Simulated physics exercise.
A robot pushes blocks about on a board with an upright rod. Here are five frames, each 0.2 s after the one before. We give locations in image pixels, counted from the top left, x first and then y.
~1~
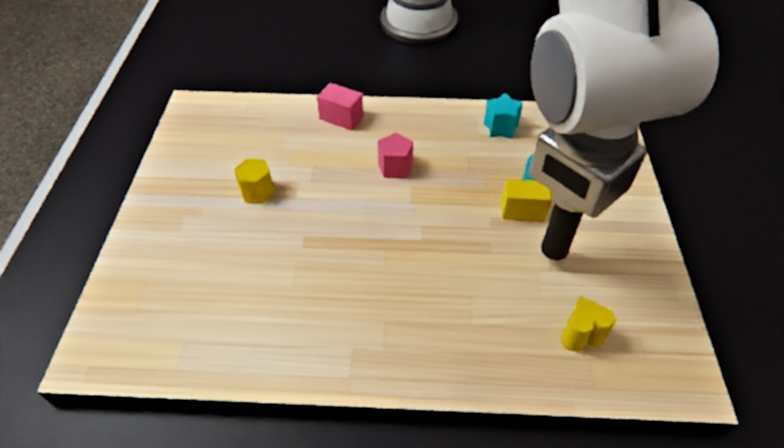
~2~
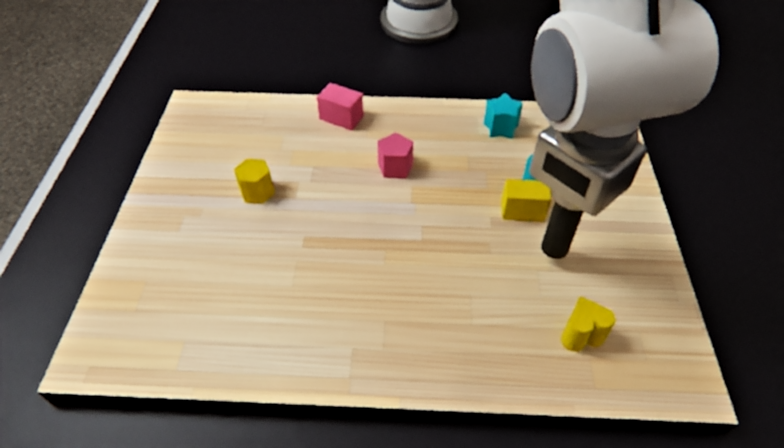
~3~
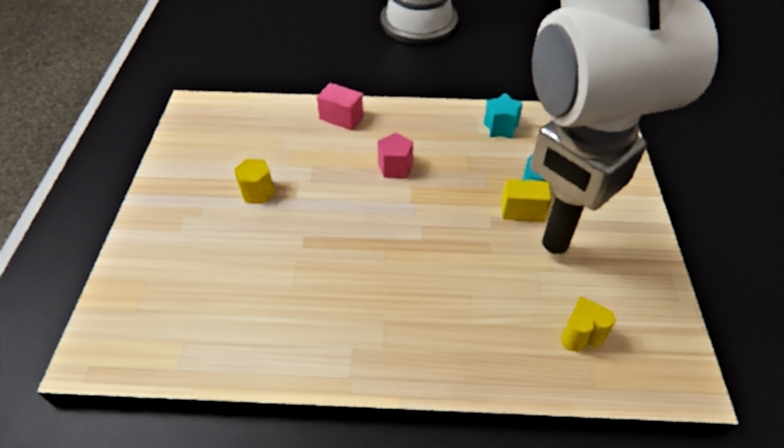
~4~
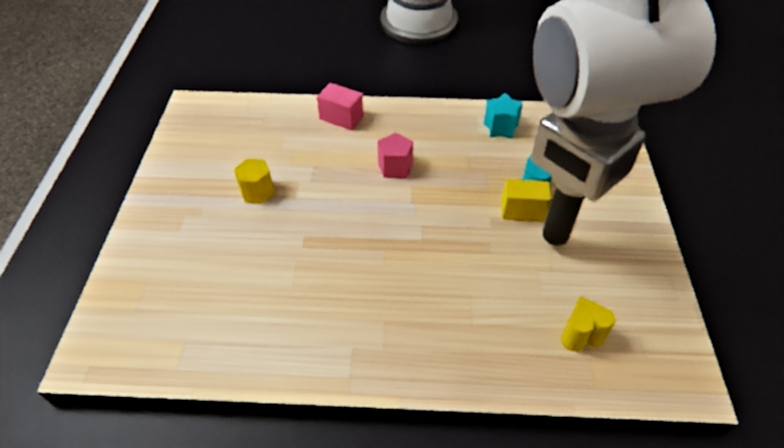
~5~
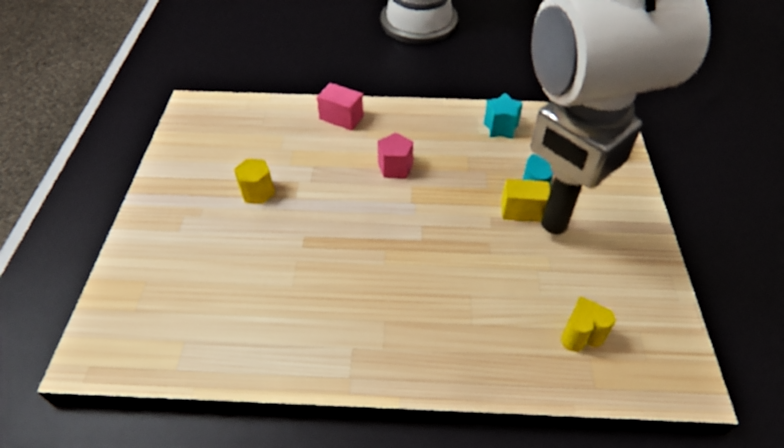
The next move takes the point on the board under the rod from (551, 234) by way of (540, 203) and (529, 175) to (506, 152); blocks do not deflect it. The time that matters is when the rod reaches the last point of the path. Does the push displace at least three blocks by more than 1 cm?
Yes - that is the case.
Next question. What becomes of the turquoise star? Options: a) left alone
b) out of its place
I choose b.
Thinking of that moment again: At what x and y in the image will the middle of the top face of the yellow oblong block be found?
(515, 173)
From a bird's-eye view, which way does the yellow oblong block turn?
From above, the yellow oblong block will be seen to turn anti-clockwise.
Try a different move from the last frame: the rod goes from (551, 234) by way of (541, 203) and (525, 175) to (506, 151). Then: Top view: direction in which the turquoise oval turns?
Seen from above, clockwise.
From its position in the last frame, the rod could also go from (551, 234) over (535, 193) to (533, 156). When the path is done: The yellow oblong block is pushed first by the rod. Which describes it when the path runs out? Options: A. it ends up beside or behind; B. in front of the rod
The answer is A.
What follows on the original path. One third of the way, rod at (543, 193); yellow oblong block at (517, 177), turned 60° anticlockwise; turquoise oval at (532, 153), turned 50° clockwise.
Two thirds of the way, rod at (531, 165); yellow oblong block at (515, 173), turned 90° anticlockwise; turquoise oval at (523, 136), turned 60° clockwise.
At the end, rod at (508, 143); turquoise star at (503, 96); yellow oblong block at (515, 173), turned 90° anticlockwise; turquoise oval at (509, 113), turned 95° clockwise.
